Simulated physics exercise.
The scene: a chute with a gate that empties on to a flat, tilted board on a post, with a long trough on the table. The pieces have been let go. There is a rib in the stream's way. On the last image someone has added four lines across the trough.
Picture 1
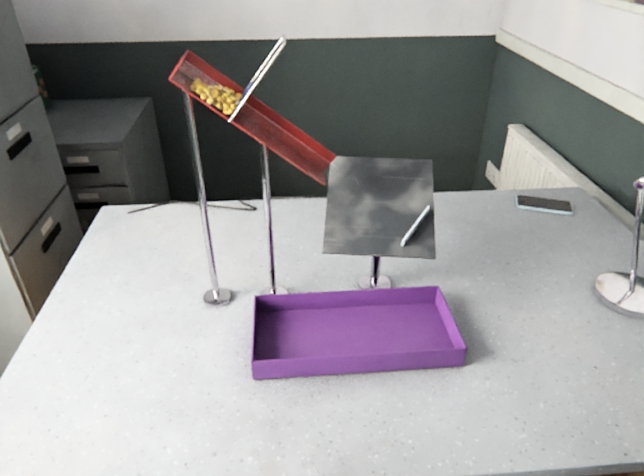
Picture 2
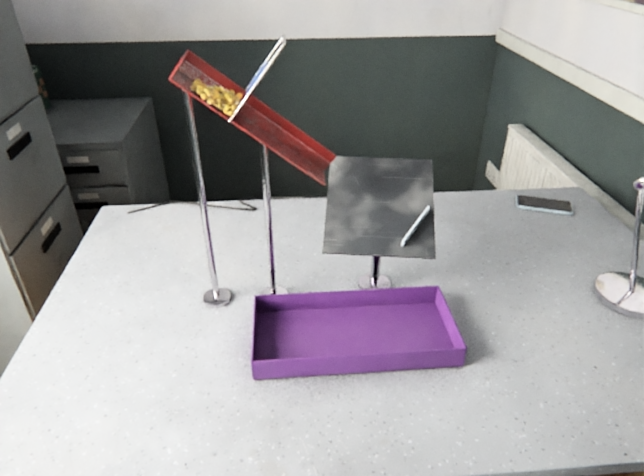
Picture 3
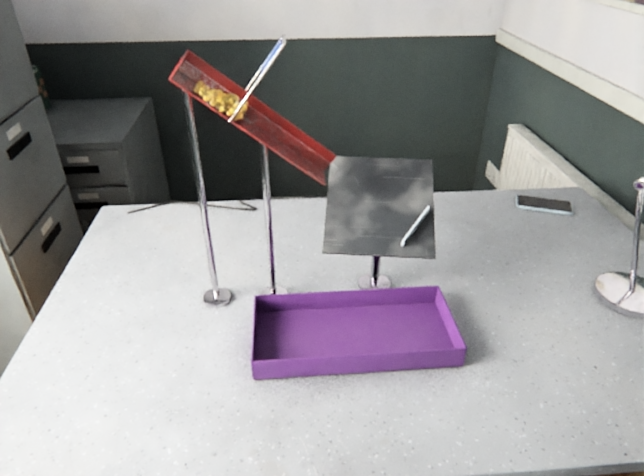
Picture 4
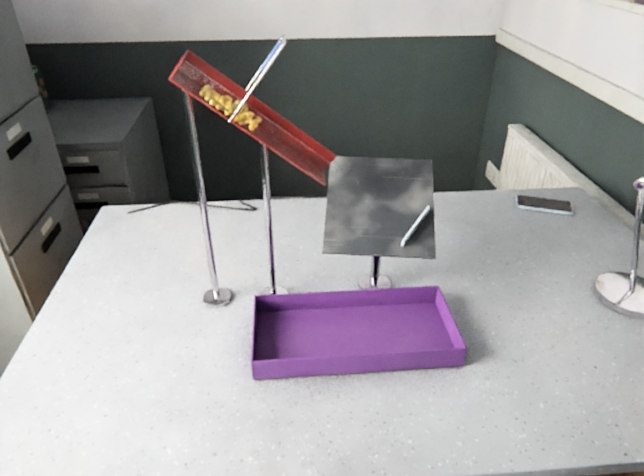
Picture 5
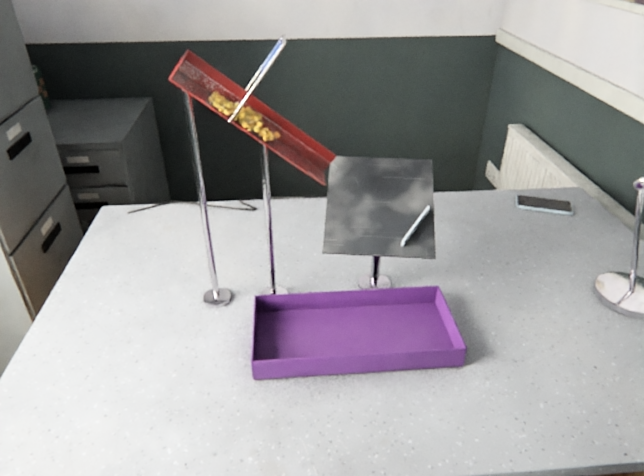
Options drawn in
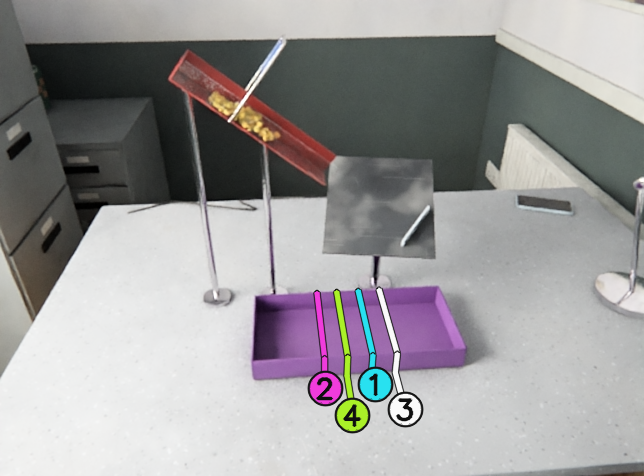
Yellow puffed pieces sit bunched high in a sloping red chute held on two metal posts, seen from slightly above a pale speckled table in a room with dark green and white walls. To the right stands a tilted grey board with a thin light rib on it, behind an empty purple trough. The pieces slide down the chute past the raised gate, spreading out, while the camera stays still.
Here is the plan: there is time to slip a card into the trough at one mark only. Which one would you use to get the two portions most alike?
Best: 3.
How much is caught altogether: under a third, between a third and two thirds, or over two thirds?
It is over two thirds.
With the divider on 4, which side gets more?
The right side.
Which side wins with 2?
Right.
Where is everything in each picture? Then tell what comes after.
The first frame shows load behind the gate at (220, 95), puffed corn balls; lip of the chute at (324, 178), sloping fairly steeply.
The second frame shows middle of the board at (380, 203), tilted gently; middle of its low edge at (379, 255); of its high edge at (381, 158).
The third frame shows front corners of the trough at (252, 361) and (466, 348), empty; front of the load at (241, 113).
The fourth frame shows middle of the load at (233, 106); its front at (258, 120), about a quarter of the way to the lip; rib from (429, 206) to (403, 241).
The fifth frame shows middle of the load at (245, 115); its front at (277, 135), about half of the way to the lip.
On the marked copy, line 1 crosses the front rim at (372, 354); line 2 crosses the front rim at (324, 357); line 3 crosses the front rim at (397, 352); line 4 crosses the front rim at (347, 355).
If 1 is chosen, of what is caught, a small part on the left of the divider, most on the right.
If 2 is chosen, of what is caught, none on the left of the divider, all on the right.
If 3 is chosen, of what is caught, about half on the left of the divider, about half on the right.
If 4 is chosen, of what is caught, a stray few on the left of the divider, nearly all on the right.
